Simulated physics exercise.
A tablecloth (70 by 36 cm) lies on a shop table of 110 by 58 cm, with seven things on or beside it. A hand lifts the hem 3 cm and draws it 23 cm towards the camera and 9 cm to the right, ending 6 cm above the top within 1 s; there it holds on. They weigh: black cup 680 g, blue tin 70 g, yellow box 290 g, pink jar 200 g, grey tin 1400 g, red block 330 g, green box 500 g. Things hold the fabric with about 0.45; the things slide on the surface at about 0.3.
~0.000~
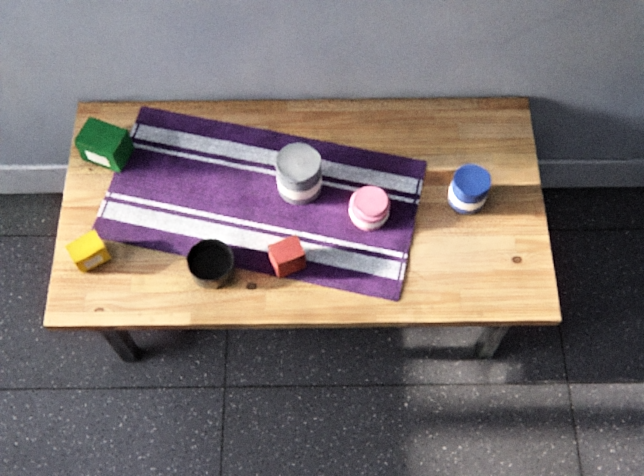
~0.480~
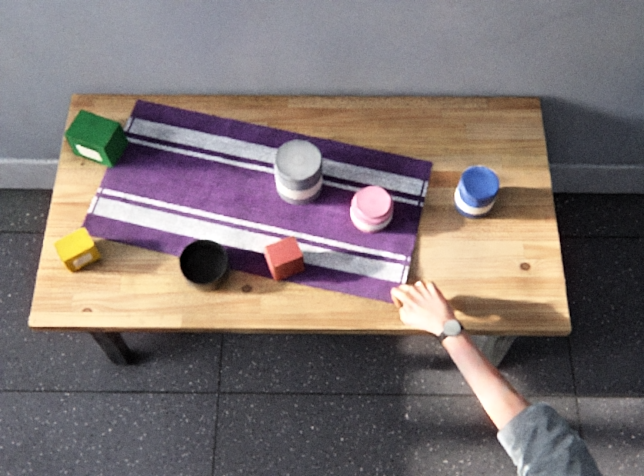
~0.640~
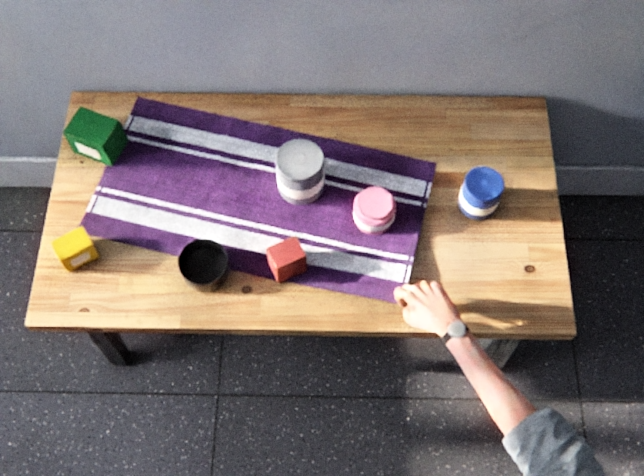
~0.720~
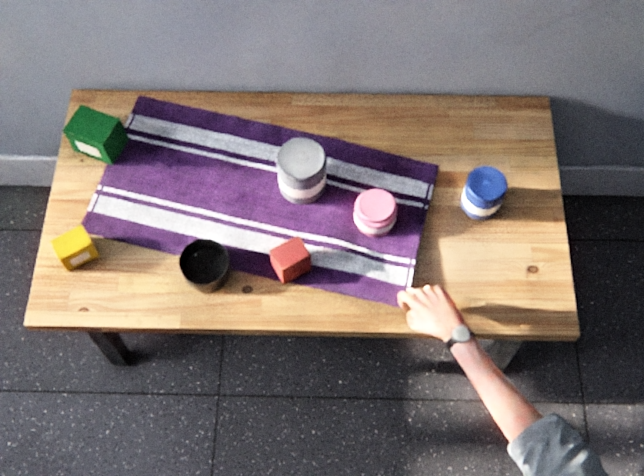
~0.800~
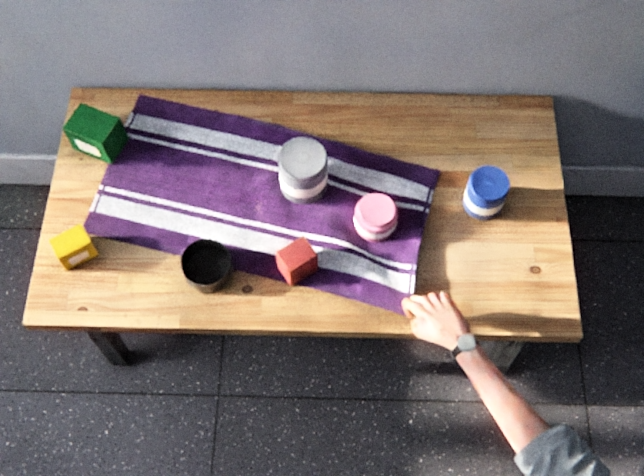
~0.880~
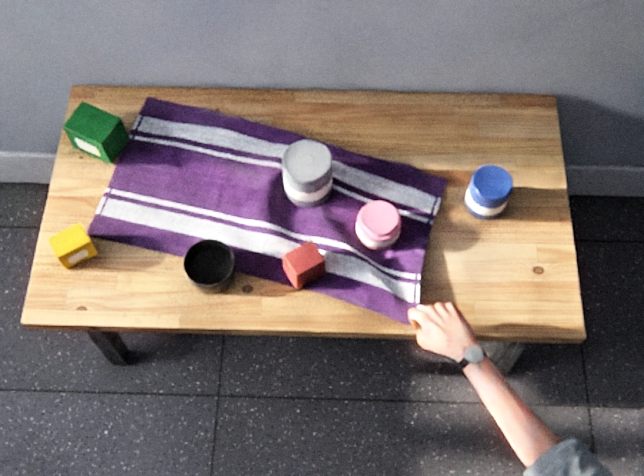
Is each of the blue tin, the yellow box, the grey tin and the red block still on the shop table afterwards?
The blue tin keeps to the top, the yellow box remains up there, the grey tin keeps to the top, the red block drops off.
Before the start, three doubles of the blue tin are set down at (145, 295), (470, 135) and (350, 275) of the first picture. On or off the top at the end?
In turn: Remains, stays on, falls off.
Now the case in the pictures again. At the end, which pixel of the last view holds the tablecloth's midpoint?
Near (347, 274).
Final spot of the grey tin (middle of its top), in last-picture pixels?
Around (386, 256).
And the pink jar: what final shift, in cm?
About: Pink jar 35 cm.
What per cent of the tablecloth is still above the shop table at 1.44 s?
About 85 per cent.
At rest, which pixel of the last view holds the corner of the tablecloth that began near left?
At about (192, 227).
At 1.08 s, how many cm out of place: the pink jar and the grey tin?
Pink jar 10 cm, grey tin 10 cm.
After 1.1 s, 95 % of the tablecloth is still over the top; grey tin 11 cm off its start, red block 10 cm off its start, pink jar 12 cm off its start.
After 1.3 s, 90 % of the tablecloth is still over the top; grey tin 17 cm off its start, red block 16 cm off its start, pink jar 20 cm off its start.
After 1.4 s, 85 % of the tablecloth is still over the top; red block 23 cm off its start at (349, 349), grey tin 22 cm off its start at (369, 237), pink jar 26 cm off its start at (442, 308).
After 1.6 s, 80 % of the tablecloth is still over the top; red block over the edge, grey tin 27 cm off its start, pink jar 29 cm off its start.
After 3.2 s, 80 % of the tablecloth is still over the top; red block over the edge, grey tin 27 cm off its start at (386, 256), blue tin 1 cm off its start at (495, 183), yellow box 0 cm off its start at (69, 239).
